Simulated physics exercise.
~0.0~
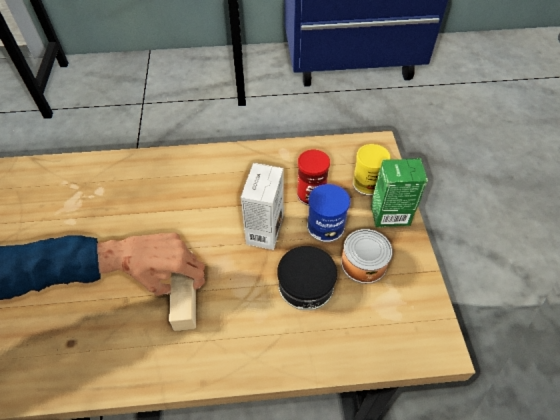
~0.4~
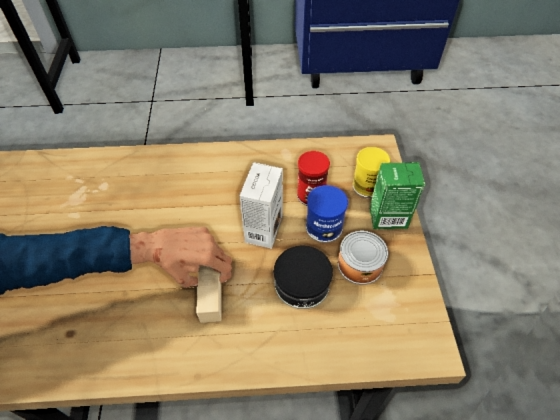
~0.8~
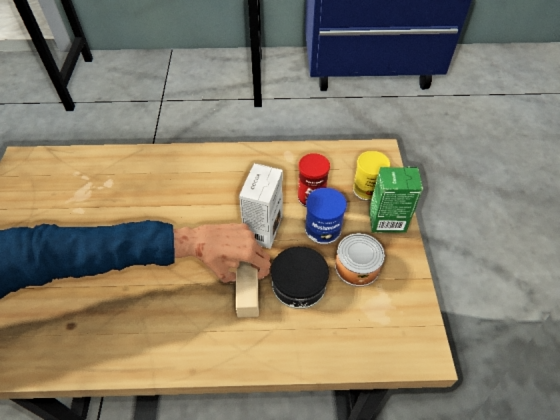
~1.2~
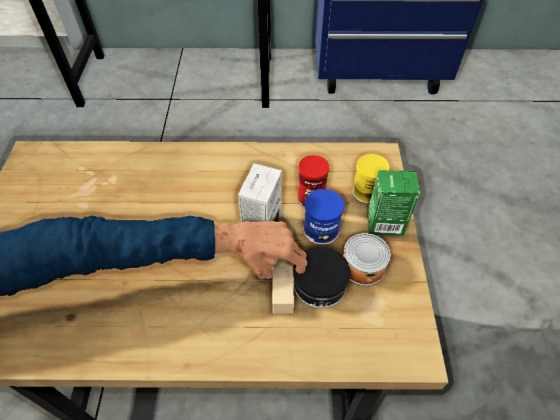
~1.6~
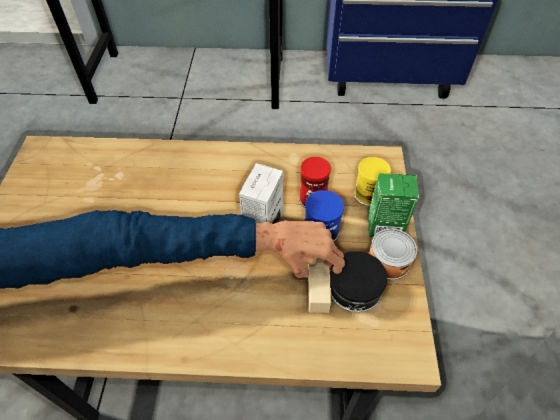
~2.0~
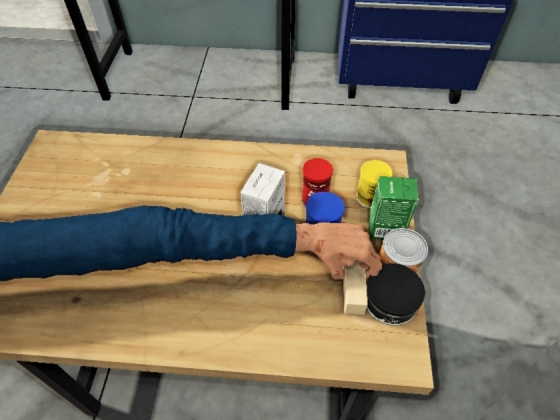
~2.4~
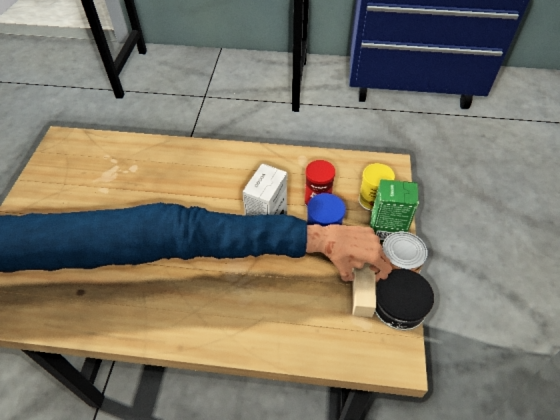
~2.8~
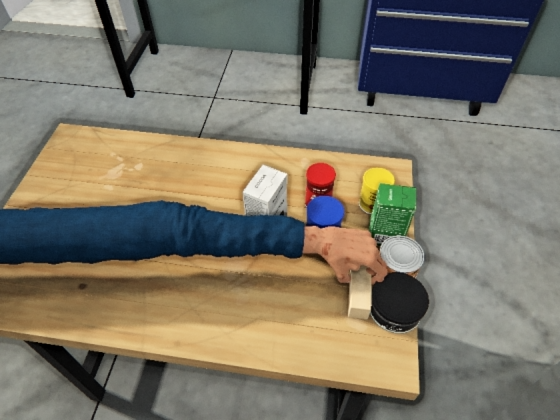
A hand in a blue sleeve slides a wooden block rightward across a wooden table, pushing a black tub and shifting an orange tub toward the right edge, then stops with both tubs upright at the edge while the nearby cartons and tins stay in place.
